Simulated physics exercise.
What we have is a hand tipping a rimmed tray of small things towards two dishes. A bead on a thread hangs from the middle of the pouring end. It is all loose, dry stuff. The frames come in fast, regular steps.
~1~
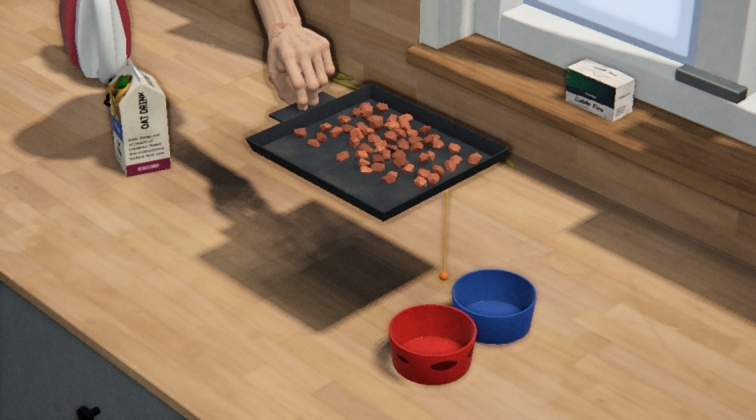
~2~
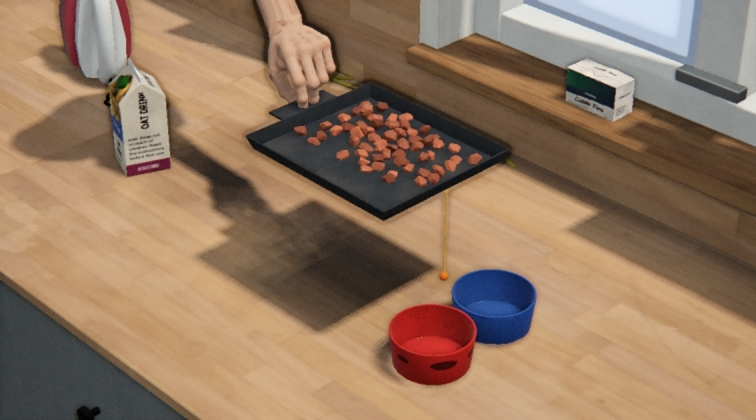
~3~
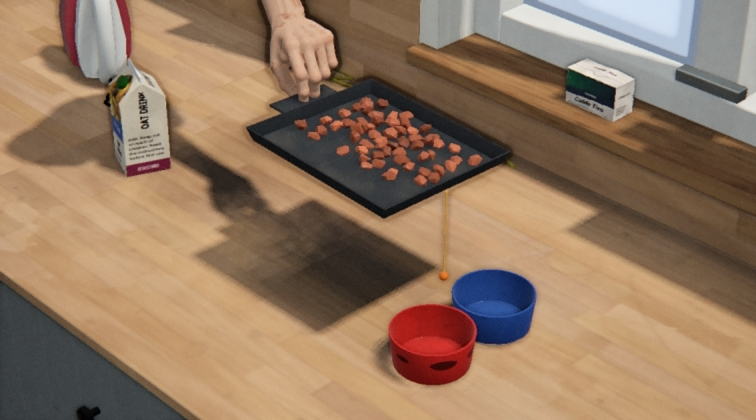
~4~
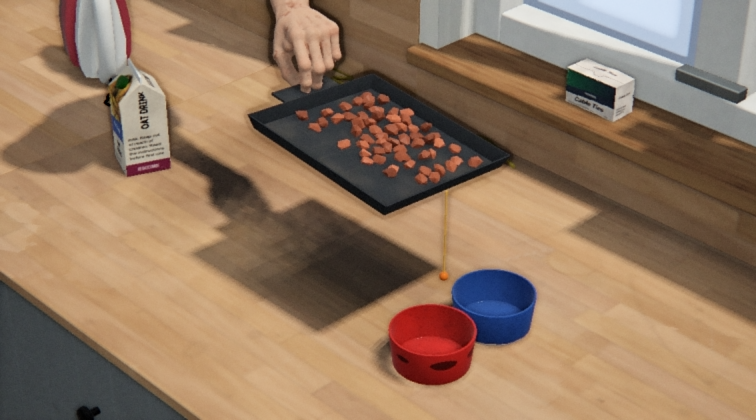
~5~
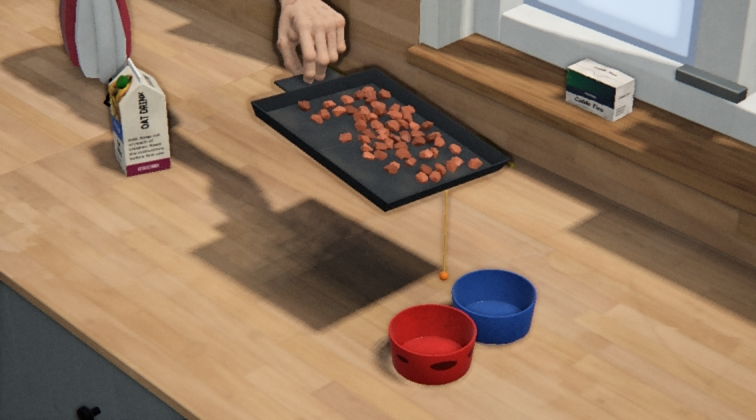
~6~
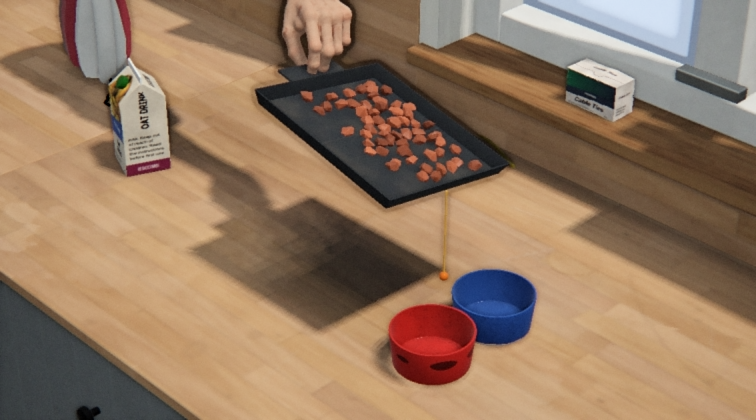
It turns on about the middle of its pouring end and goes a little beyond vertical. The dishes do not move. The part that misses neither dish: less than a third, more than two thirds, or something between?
They take under a third between them.
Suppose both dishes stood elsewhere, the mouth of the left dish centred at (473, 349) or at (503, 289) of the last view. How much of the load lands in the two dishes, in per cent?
First some 0, then 20 per cent.
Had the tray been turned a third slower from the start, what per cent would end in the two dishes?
About 10 per cent.
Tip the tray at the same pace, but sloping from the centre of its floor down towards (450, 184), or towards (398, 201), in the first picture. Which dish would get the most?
In turn: The dish on the right; the left one.
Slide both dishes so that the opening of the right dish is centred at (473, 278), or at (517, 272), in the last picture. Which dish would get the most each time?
One: Right. Two: The right dish.
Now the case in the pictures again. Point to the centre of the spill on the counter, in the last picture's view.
At about (499, 281).
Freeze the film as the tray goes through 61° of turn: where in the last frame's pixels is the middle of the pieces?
Roughly at (461, 156).
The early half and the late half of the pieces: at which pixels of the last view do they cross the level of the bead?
Around (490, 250) and then (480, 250).
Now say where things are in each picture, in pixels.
In the first picture, corners of the pouring end near (384, 208) and (501, 148), level; middle of the load near (380, 144), bits of crushed brick; left dish near (464, 362); right dish near (525, 323); bead on its thread near (444, 276).
In the second picture, corners of the pouring end near (384, 207) and (502, 149), level; middle of the load near (380, 143).
In the third picture, corners of the pouring end near (385, 205) and (502, 151), tipped barely, lowest at the right corner; middle of the load near (381, 141).
In the fourth picture, corners of the pouring end near (386, 202) and (502, 154), tipped a little, lowest at the right corner; middle of the load near (381, 136).
In the fifth picture, corners of the pouring end near (388, 199) and (503, 158), tipped a little, lowest at the right corner; middle of the load near (383, 132).
In the sixth picture, corners of the pouring end near (390, 196) and (503, 161), tipped clearly, lowest at the right corner; middle of the load near (384, 128), a little on the move; left dish near (464, 362); right dish near (525, 323).
Shortly afterwards, tray tipped steeply; all but a few on the tray; only a few in the air.
Next, tray tipped right over; only a few on the tray; a little in the right dish; the bulk outside both; a little in the air.
Some moments later, tray tipped past a quarter turn; a little in the right dish; the bulk outside both.
In the end, tray tipped past a quarter turn; none at all in the left dish; a little in the right dish; the bulk outside both.
